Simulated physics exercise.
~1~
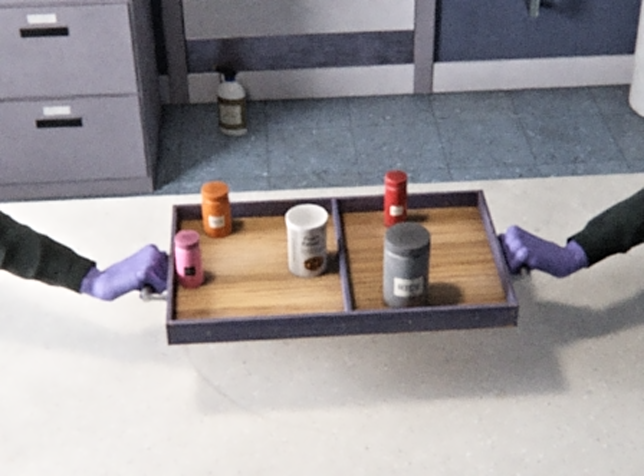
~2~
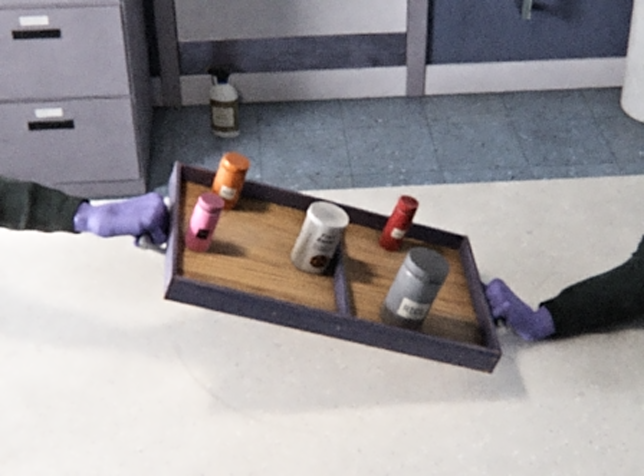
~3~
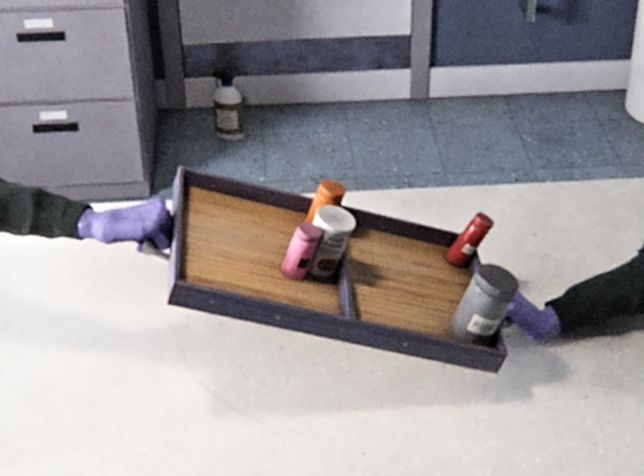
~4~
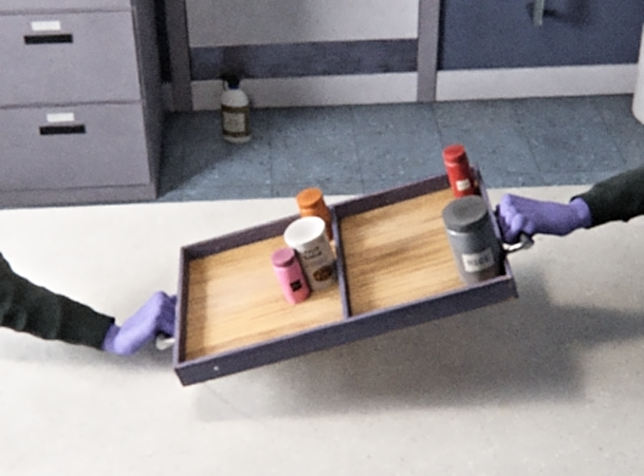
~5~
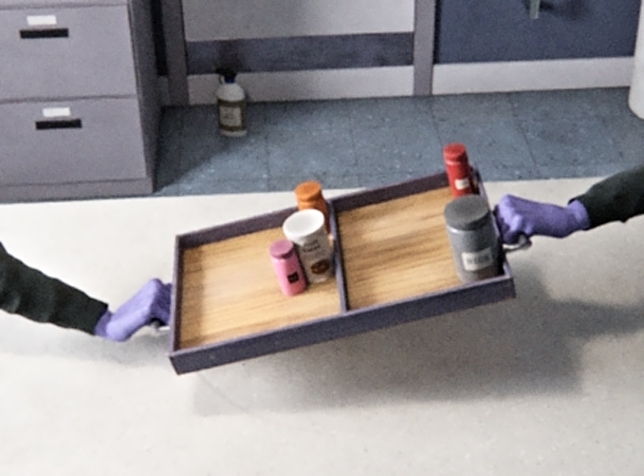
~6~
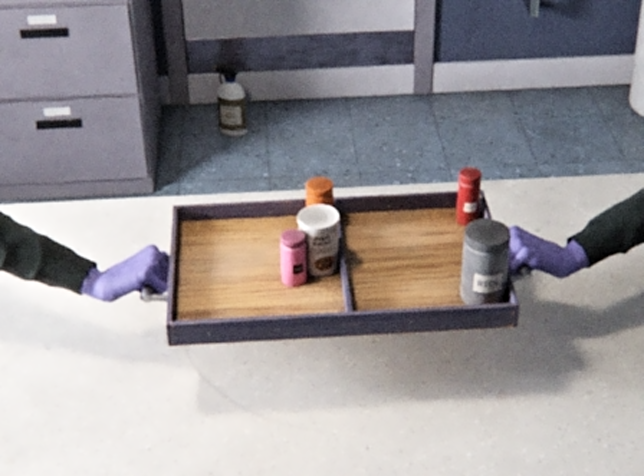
A wooden-bottomed carrying tray, held at either end by purple-gloved hands, starts level with five upright containers, pink, orange and white in the left section and red and grey in the right. The right edge dips, and the containers lean. The pink and orange ones slide right until they bunch up with the white one by the cross bar, while the red and grey ones slide to the right rim. The tray then tips the other way, left edge down, and the containers stay grouped. Finally it returns to level, with all five standing upright in their new places.
